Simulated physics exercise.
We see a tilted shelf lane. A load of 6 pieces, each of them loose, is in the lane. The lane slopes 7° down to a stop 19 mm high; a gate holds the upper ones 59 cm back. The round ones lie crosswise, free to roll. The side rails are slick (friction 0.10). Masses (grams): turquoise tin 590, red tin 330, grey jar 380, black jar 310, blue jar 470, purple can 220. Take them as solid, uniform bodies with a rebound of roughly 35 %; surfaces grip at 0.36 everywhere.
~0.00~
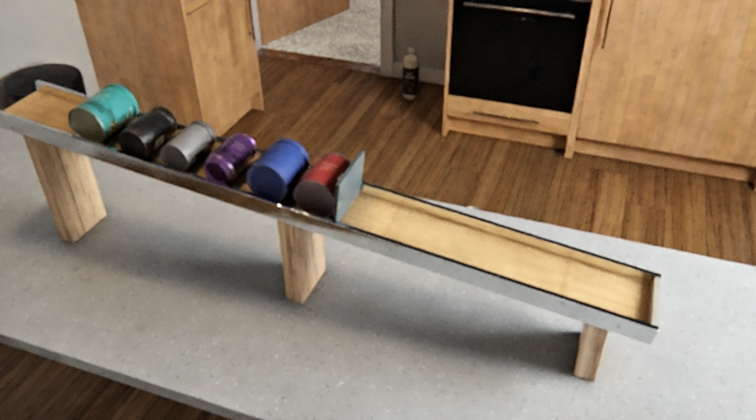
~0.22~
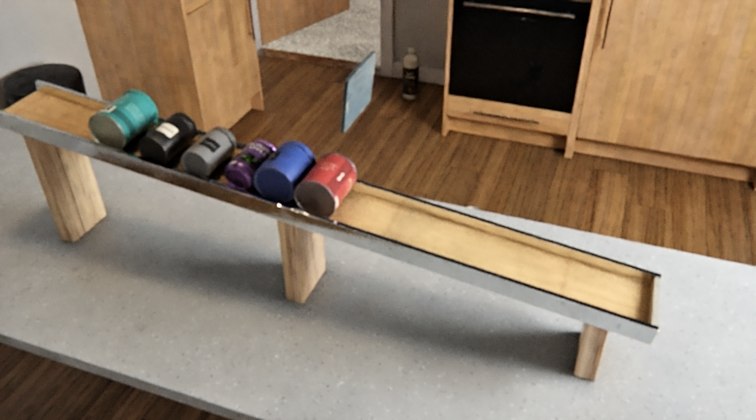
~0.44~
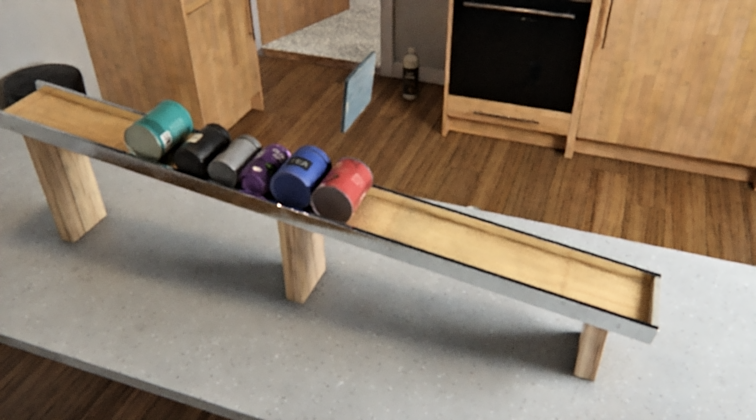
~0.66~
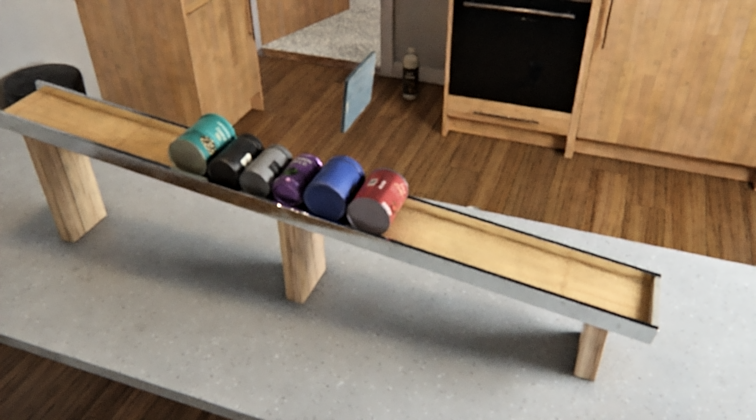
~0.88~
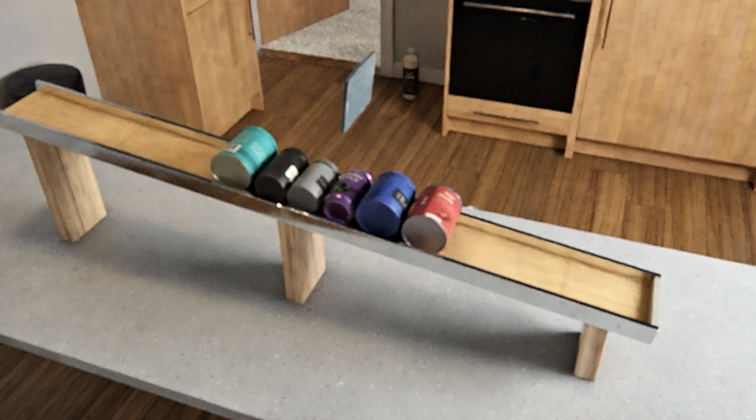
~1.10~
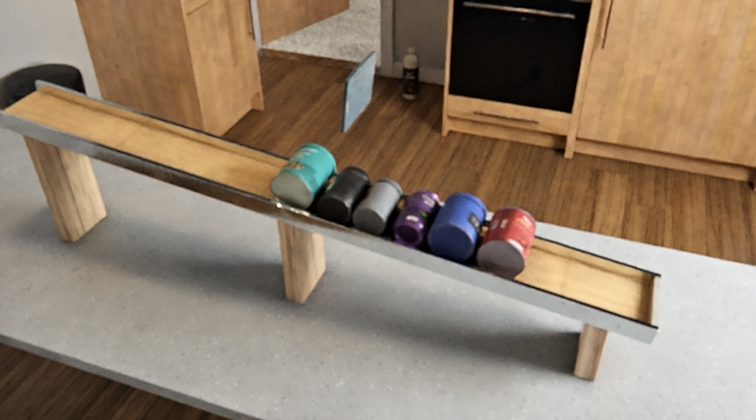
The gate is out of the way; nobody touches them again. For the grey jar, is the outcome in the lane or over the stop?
The grey jar is caught by the stop.
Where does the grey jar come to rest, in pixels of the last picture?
Around (639, 289).
After 1.50 s, red tin now over the stop; grey jar near (545, 259).
After 2.40 s, blue jar now over the stop; grey jar halted near (615, 282); turquoise tin halted.
In the end (3.4 s), over the stop, red tin, blue jar and purple can; the other 3 in the lane. In the last view, grey jar near (639, 289).
